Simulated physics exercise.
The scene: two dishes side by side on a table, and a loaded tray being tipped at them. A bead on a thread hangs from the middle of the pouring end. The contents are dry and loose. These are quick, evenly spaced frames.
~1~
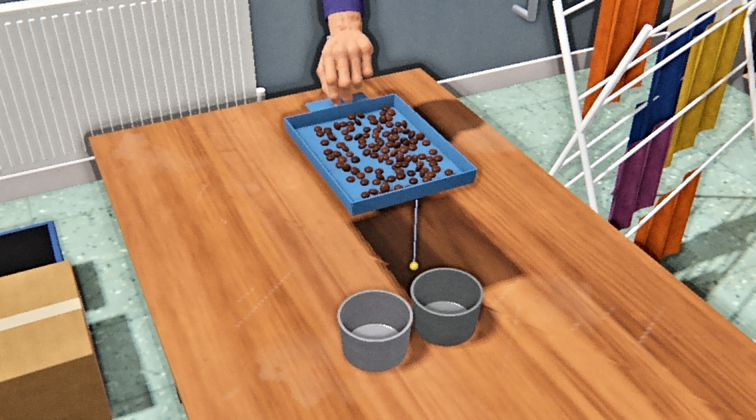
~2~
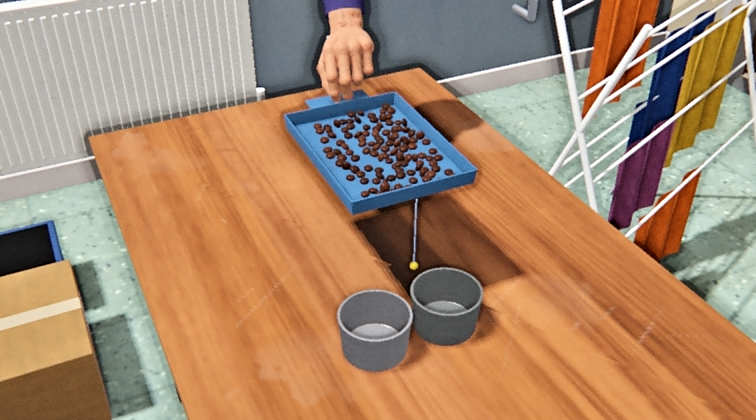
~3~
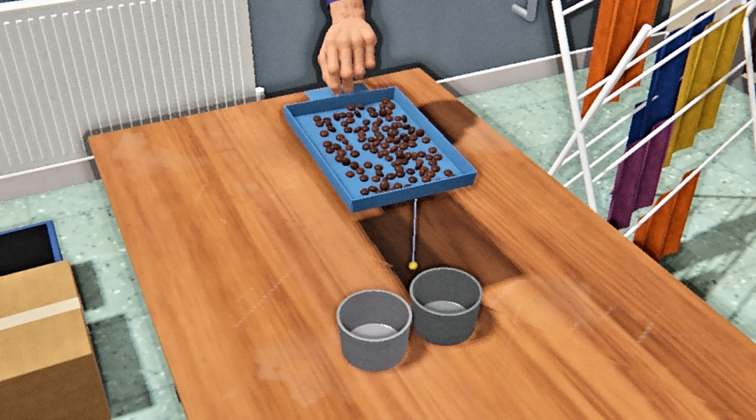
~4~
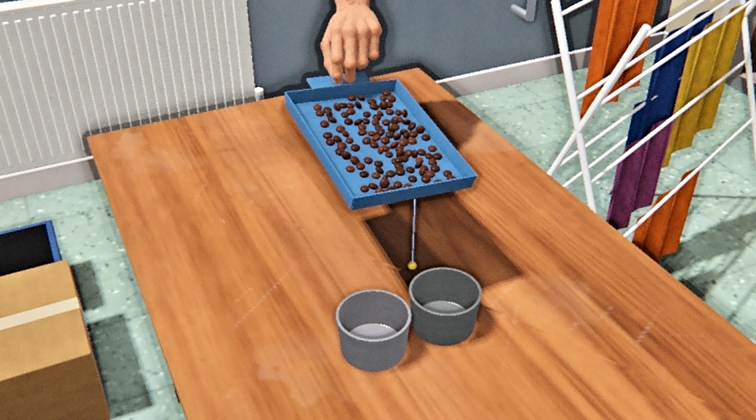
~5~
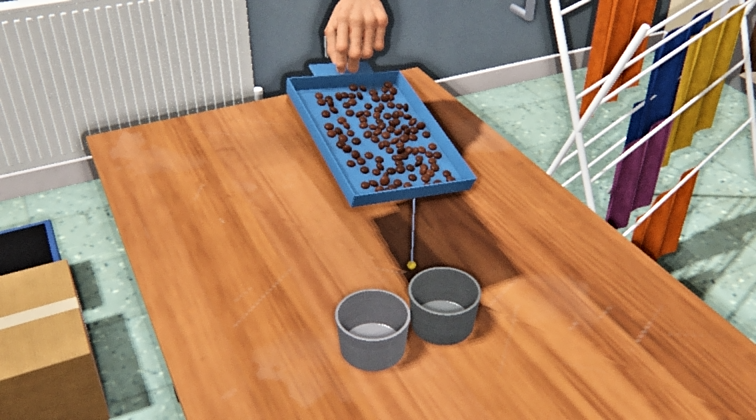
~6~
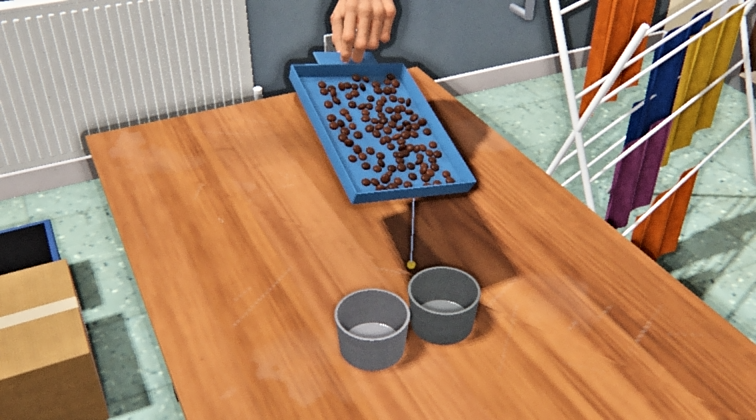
To begin with, a hand holds a blue tray of small brown pieces almost level above a wooden table, near two grey dishes. The hand then gradually raises the back of the tray, tilting its front edge lowest at the right corner, while the pieces stay scattered inside.
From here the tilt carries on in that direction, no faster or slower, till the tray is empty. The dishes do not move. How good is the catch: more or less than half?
Caught overall: Less than half.
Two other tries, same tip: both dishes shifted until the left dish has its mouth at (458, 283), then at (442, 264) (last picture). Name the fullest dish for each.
First the left dish, then left.
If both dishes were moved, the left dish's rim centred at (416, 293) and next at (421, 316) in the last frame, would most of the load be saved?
In turn: The larger part; under half.
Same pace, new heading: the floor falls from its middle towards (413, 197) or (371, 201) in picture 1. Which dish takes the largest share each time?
The first try: The right-hand dish. The second: The dish on the left.
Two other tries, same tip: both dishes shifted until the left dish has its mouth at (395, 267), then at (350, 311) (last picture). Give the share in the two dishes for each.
Roughly 60 per cent, and 10 per cent.
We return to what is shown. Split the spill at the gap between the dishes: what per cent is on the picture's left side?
About 0 per cent.
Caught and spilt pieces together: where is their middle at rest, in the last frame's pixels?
Close to (479, 298).
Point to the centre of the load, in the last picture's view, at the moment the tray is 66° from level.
Close to (442, 164).
Shortly afterwards, tray tipped steeply; the whole lot on the tray.
Next, tray tipped past a quarter turn; near a quarter on the tray; a little in the right dish; near half outside both; a little in the air.
Some moments later, tray tipped past a quarter turn; a little in the right dish; the bulk outside both; only a few in the air.
In the end, tray tipped past a quarter turn; none at all in the left dish; a little in the right dish; the bulk outside both.
